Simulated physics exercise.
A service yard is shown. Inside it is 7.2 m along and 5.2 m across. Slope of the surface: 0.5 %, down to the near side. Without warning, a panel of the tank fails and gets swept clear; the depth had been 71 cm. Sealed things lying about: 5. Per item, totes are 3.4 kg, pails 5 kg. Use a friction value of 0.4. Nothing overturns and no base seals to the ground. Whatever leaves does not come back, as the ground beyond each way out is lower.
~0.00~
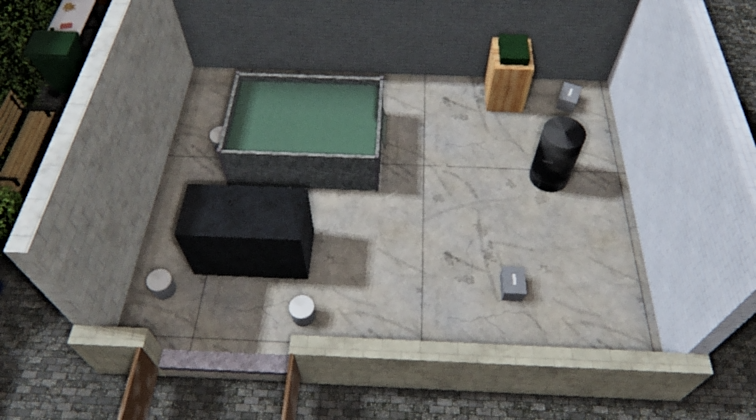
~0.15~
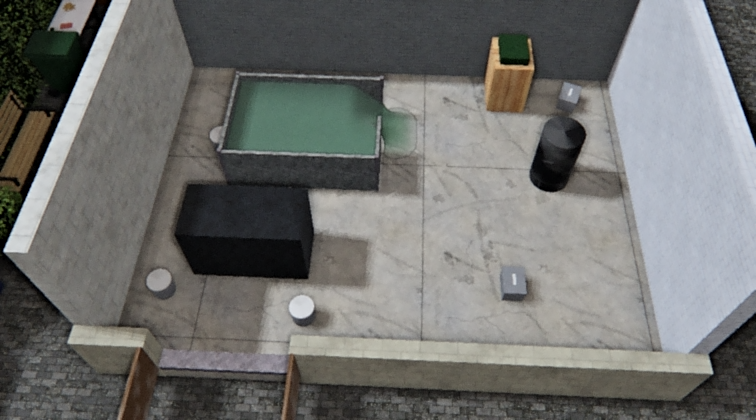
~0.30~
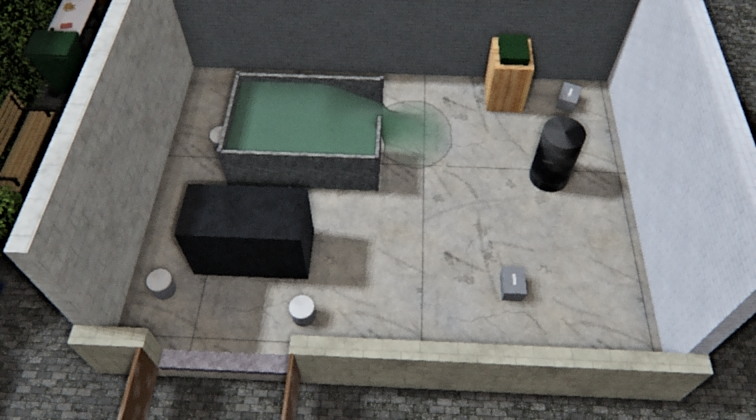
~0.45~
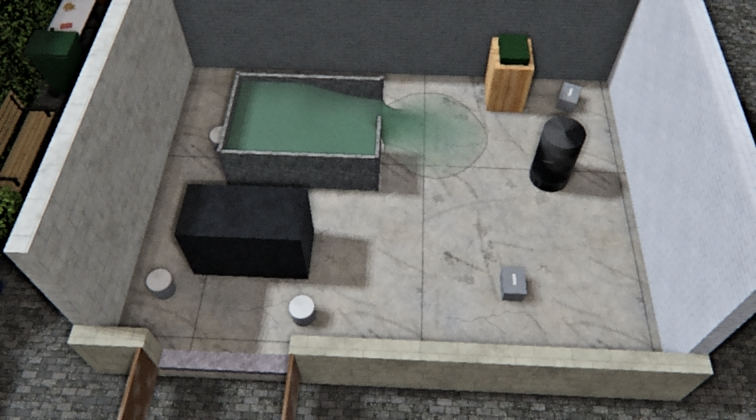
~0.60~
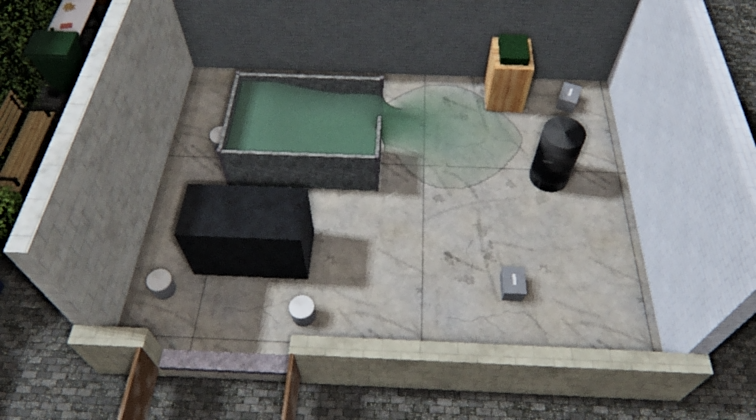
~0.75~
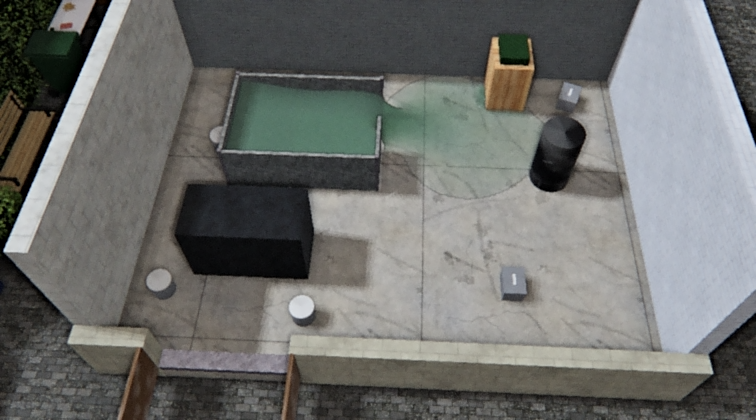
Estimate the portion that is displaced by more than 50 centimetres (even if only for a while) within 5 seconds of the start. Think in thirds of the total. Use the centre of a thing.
The share is in the bottom band.
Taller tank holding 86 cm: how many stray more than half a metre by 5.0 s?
Count: 1.
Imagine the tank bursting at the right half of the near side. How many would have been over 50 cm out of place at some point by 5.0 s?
Then 2 of them would.
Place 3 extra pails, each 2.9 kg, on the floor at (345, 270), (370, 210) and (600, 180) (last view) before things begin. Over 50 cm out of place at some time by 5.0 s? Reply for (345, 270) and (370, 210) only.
In that order: Under, less.
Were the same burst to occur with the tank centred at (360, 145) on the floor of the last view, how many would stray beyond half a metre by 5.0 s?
In that case the number is 2.
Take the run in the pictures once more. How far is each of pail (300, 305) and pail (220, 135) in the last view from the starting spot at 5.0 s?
In that order: 0 cm, 0 cm.
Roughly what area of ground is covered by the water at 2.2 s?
Near 16 m2 in all.
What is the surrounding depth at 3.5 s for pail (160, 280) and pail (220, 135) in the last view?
Depths: Near 0 cm, then near 0 cm.
After 1.1 s 0 of 5 are over 50 cm from their spots; 0 afloat.
After 2.2 s 0 of 5 are over 50 cm from their spots; 1 afloat.
After 3.5 s 0 of 5 are over 50 cm from their spots; 1 afloat.
After 5.0 s 1 of 5 are over 50 cm from their spots, and 1 have been at some point; 2 afloat.
